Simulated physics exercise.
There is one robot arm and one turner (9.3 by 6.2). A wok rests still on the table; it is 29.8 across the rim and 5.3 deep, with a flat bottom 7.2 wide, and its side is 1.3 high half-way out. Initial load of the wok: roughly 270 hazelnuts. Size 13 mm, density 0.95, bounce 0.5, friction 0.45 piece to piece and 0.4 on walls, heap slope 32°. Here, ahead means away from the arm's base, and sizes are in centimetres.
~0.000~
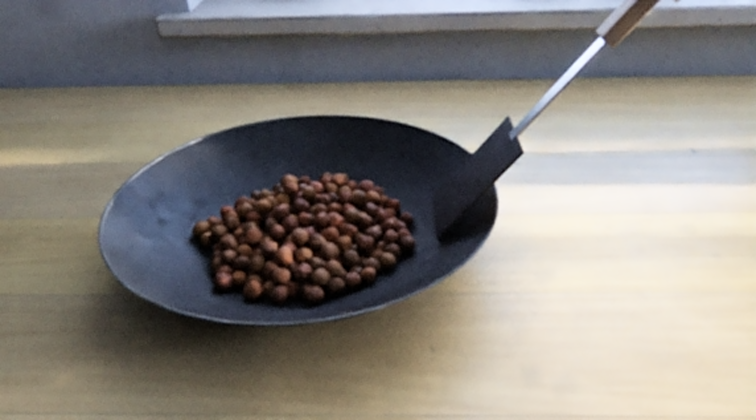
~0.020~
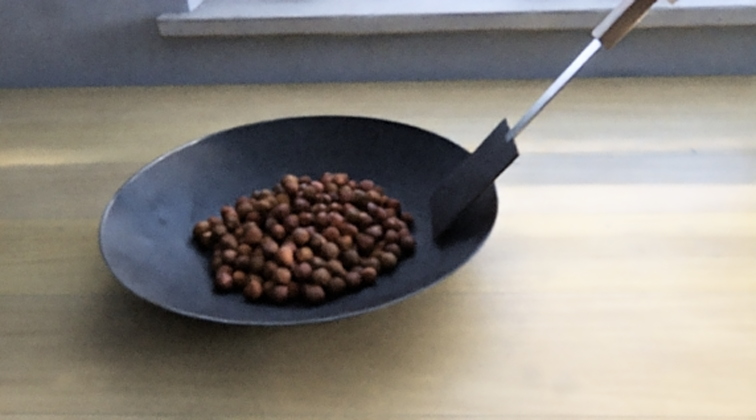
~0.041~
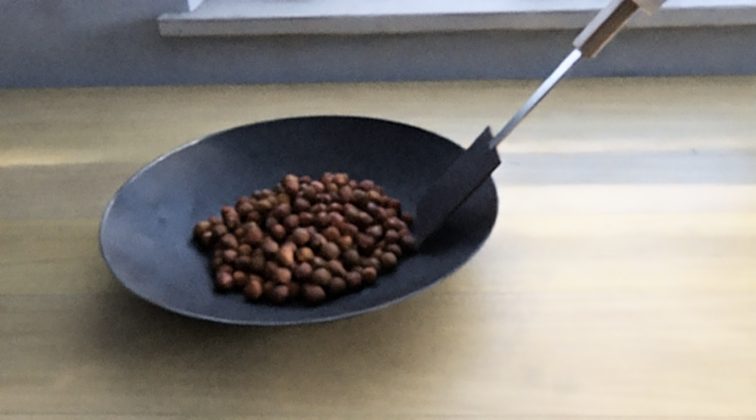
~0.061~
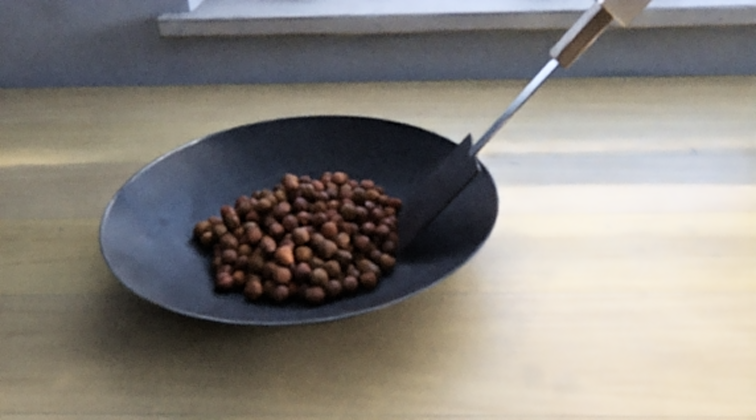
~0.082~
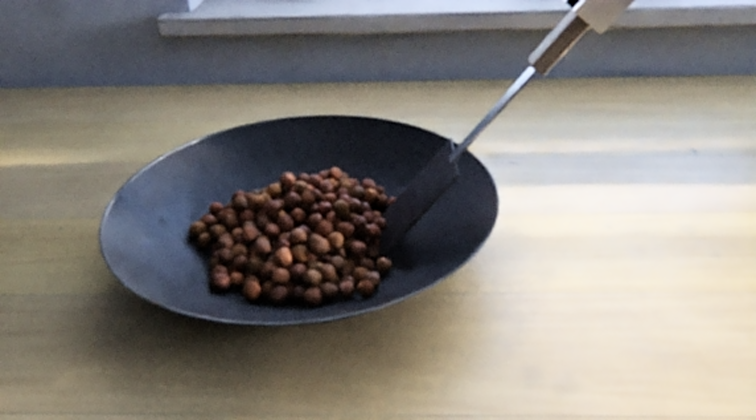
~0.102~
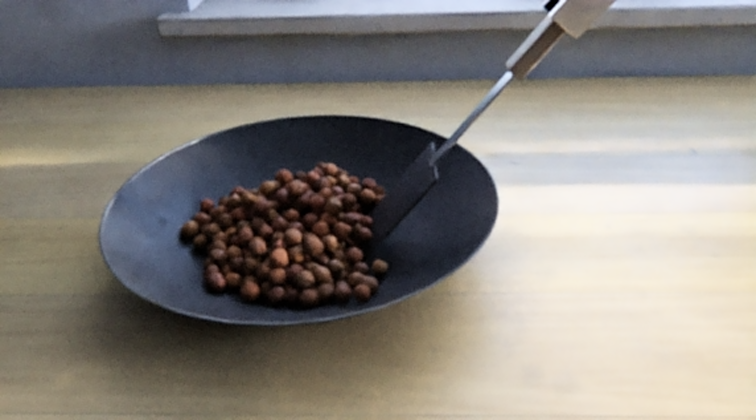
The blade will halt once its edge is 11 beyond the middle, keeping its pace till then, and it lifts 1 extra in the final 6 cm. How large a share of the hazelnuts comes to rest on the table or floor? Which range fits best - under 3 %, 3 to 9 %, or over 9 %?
The range that fits: Over 9 %.
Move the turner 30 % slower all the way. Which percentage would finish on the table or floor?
The share on the table or floor would be about 10 percent.
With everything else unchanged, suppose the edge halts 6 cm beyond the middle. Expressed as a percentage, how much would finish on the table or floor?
Result: Approx. 0 %.
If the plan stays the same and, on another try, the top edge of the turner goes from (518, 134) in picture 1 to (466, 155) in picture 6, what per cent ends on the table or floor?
Some 15 percent ends up on the table or floor.
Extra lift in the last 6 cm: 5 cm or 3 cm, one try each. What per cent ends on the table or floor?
I'd say close to 20 percent for the first and close to 25 percent for the second.
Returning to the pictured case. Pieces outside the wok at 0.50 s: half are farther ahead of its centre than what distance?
I'd put it at some 20 centimetres.
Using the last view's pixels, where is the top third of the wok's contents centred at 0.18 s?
Around (245, 215).
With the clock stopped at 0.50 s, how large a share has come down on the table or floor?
It is near 20 percent.
After 0.18 s, sloping 52°, highest piece 5 above the table; 272 in the wok.
After 0.26 s, sloping 52°, highest piece 6 above the table; 272 in the wok.
After 0.50 s, sloping 52°, highest piece 7 above the table; 204 in the wok, 61 on the table or floor, 7 on the blade or in flight.
After 1.55 s, sloping 52°, highest piece 5 above the table; 203 in the wok, 69 on the table or floor.
At rest, 203 in the wok, 69 on the table or floor. That is 25 % on the table or floor.
